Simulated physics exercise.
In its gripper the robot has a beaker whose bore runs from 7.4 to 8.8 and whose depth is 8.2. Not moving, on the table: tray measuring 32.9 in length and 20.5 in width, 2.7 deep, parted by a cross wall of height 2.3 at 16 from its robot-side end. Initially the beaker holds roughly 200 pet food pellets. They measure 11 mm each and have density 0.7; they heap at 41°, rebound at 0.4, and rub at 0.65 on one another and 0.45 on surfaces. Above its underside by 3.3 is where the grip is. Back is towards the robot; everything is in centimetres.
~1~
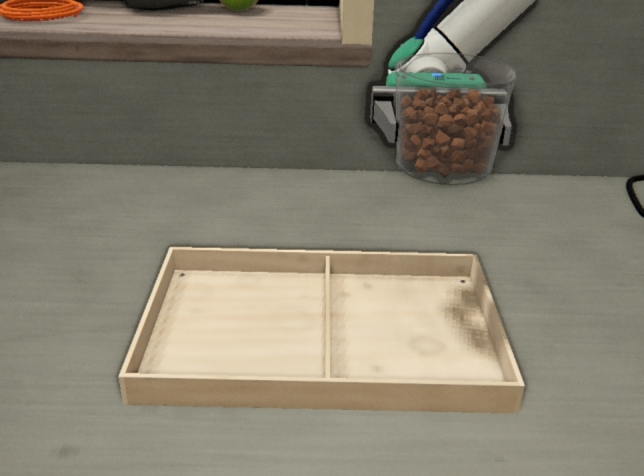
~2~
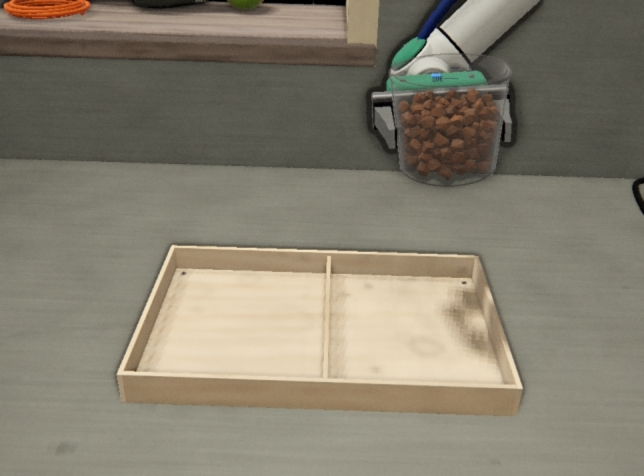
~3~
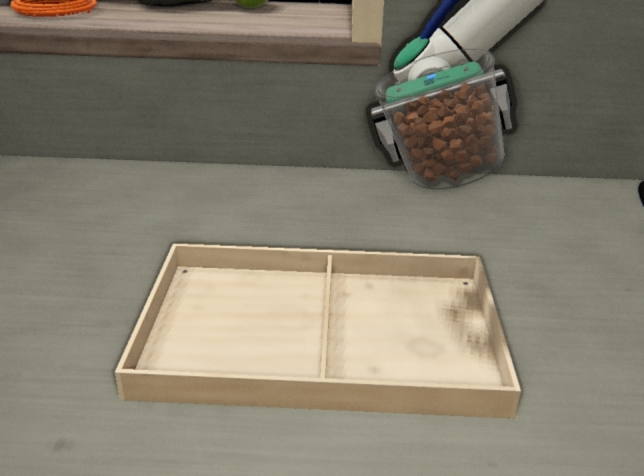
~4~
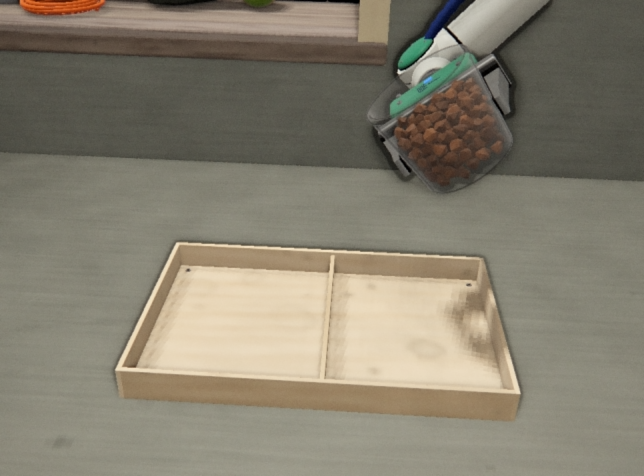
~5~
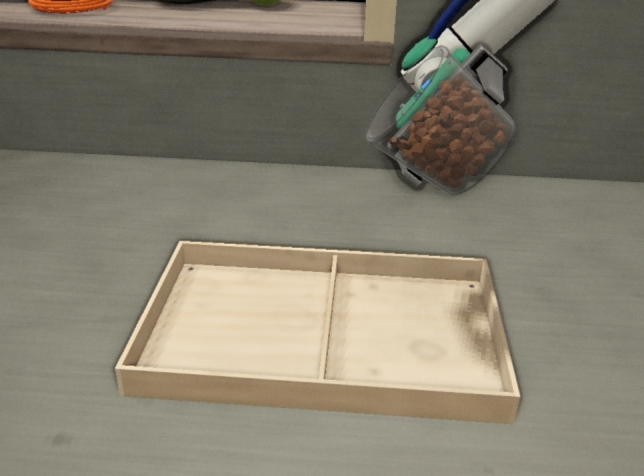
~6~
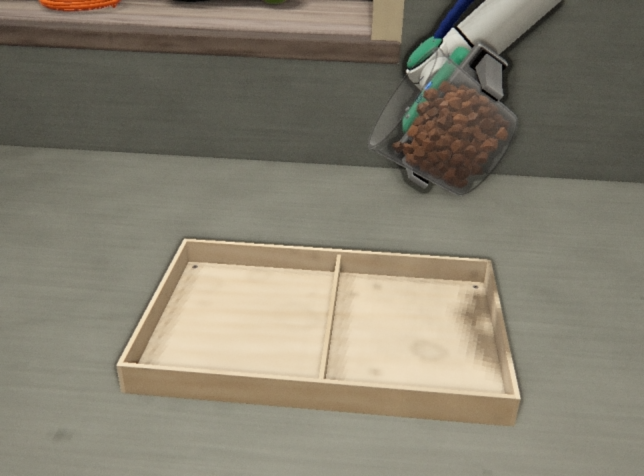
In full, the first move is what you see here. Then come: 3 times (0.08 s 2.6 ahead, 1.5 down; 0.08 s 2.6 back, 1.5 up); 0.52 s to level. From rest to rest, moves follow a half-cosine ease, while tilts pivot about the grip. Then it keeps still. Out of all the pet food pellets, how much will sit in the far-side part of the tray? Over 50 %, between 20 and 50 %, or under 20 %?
Under 20 %.
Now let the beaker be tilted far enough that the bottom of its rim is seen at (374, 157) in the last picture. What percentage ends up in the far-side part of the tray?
About 25 percent.
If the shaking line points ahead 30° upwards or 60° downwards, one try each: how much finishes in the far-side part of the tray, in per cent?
Result: Approx. 40 % and 5 %, one try each.
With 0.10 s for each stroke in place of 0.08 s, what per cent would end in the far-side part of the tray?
In that case it would be near 0 percent.
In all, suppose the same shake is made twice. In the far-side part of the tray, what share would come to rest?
Expected share: About 5 %.
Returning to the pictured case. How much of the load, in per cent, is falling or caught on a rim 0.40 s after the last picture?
About 2 %.
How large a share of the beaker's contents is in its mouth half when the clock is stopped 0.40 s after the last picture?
Near 35 %.
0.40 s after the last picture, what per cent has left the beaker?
About 5 per cent by then.
Then, 0.40 s later, tilted 58° forward, highest piece 23 above the table; 192 in the beaker, 4 in the far-side part, 4 in flight or on a rim.
Then, 0.80 s later, tilted 19° forward, highest piece 25 above the table; 185 in the beaker, 12 in the far-side part, 2 in the robot-side part, 1 on the table or floor.
Then, 1.20 s later, level, highest piece 26 above the table; 185 in the beaker, 13 in the far-side part, 1 in the robot-side part, 1 on the table or floor.
Then, 2.25 s later, level, highest piece 26 above the table; 185 in the beaker, 13 in the far-side part, 1 in the robot-side part, 1 on the table or floor.
At rest, 185 in the beaker, 13 in the far-side part, 1 in the robot-side part, 1 on the table or floor. That is 6 % in the far-side part of the tray.
